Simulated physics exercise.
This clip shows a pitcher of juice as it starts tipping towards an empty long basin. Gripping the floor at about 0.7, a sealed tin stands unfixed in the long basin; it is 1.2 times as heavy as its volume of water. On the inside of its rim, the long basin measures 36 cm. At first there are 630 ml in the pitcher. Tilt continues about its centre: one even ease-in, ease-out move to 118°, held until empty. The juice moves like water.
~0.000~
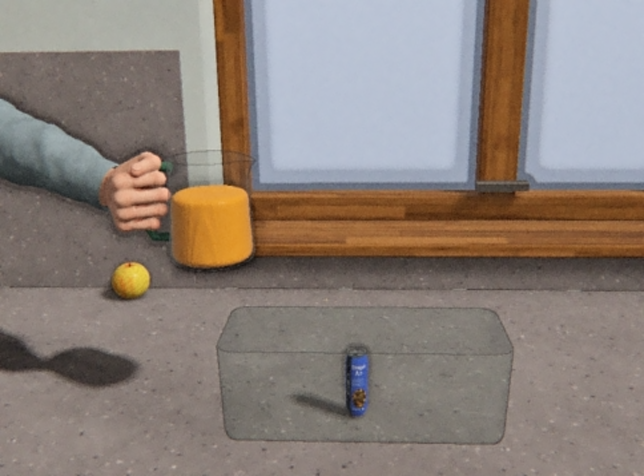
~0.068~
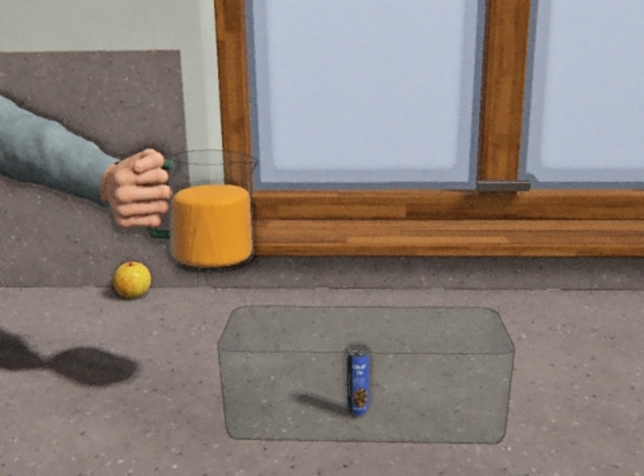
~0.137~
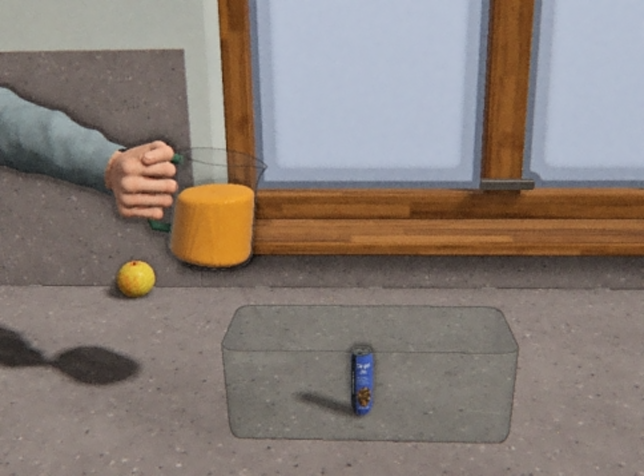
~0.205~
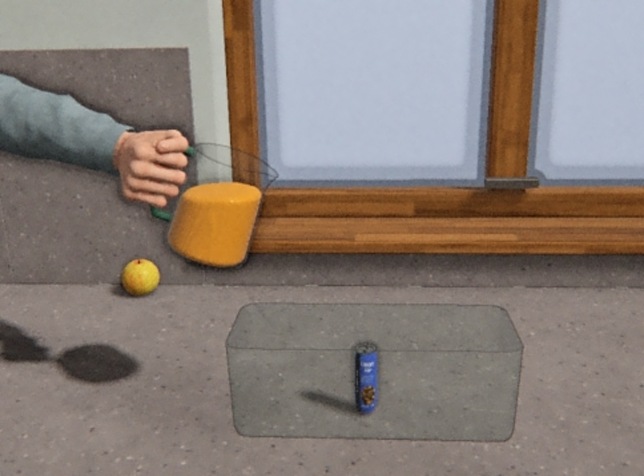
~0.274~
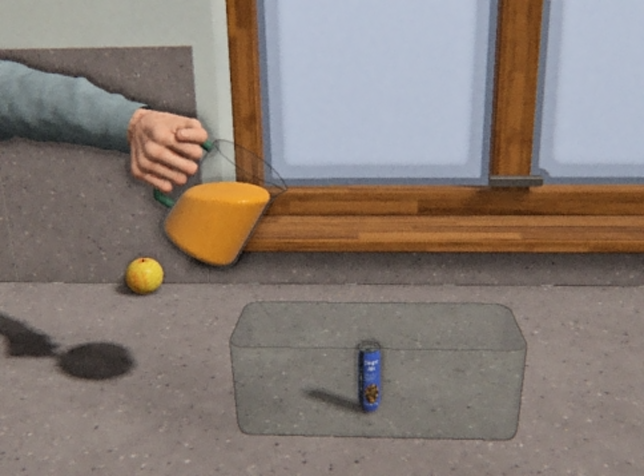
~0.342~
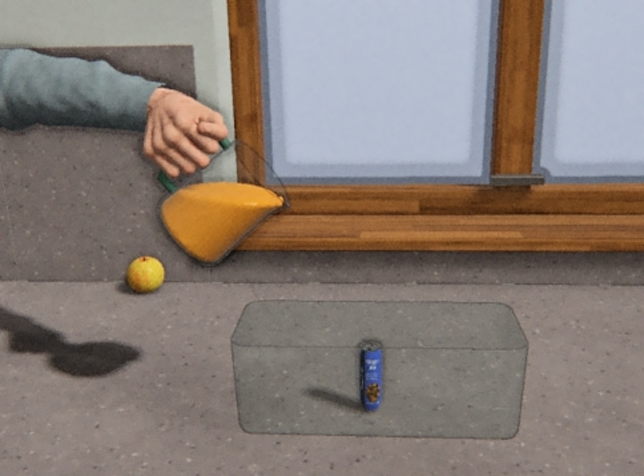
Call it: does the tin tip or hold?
It holds.
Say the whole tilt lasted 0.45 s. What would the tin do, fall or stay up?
In that case the tin stays vertical.
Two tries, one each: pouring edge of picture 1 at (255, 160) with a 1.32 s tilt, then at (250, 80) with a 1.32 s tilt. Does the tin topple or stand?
The tin overturns the first time and overturns the second time.
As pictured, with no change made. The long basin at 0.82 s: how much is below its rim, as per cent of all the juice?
74 %, more or less.
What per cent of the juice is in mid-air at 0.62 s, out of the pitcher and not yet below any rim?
32 %.
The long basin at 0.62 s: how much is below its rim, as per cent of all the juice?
Some 10 per cent.
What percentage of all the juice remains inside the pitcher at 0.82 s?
Around 12 in a hundred is still there.
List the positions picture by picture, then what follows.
The first picture shows tilt 0°; pouring edge (255, 159); surface from (173, 193) to (248, 194); the long basin's rim runs from (225, 329) to (504, 331); the tin's top is at (357, 355).
The second picture shows tilt 2°; pouring edge (258, 160); surface from (175, 193) to (249, 193).
The third picture shows tilt 9°; pouring edge (267, 166); surface from (180, 193) to (254, 192).
The fourth picture shows tilt 20°; pouring edge (278, 175); surface from (180, 202) to (262, 191).
The fifth picture shows tilt 34°; pouring edge (288, 189); surface from (175, 203) to (269, 193).
The sixth picture shows tilt 50°; pouring edge (291, 206); surface from (167, 197) to (283, 199).
After 0.62 s the tilt is 108° and 58 per cent is still to pour; the tin stands where it began.
After 0.82 s the tilt is 118° and 11 per cent is still to pour; the tin stands 1 cm from where it began.
After 1.03 s the tilt is 118° and 0 per cent is still to pour; the tin stands 1 cm from where it began.
After 1.26 s the tilt is 118° and 0 per cent is still to pour; the tin stands 1 cm from where it began.
In the end the tin stands 1 cm from where it began.
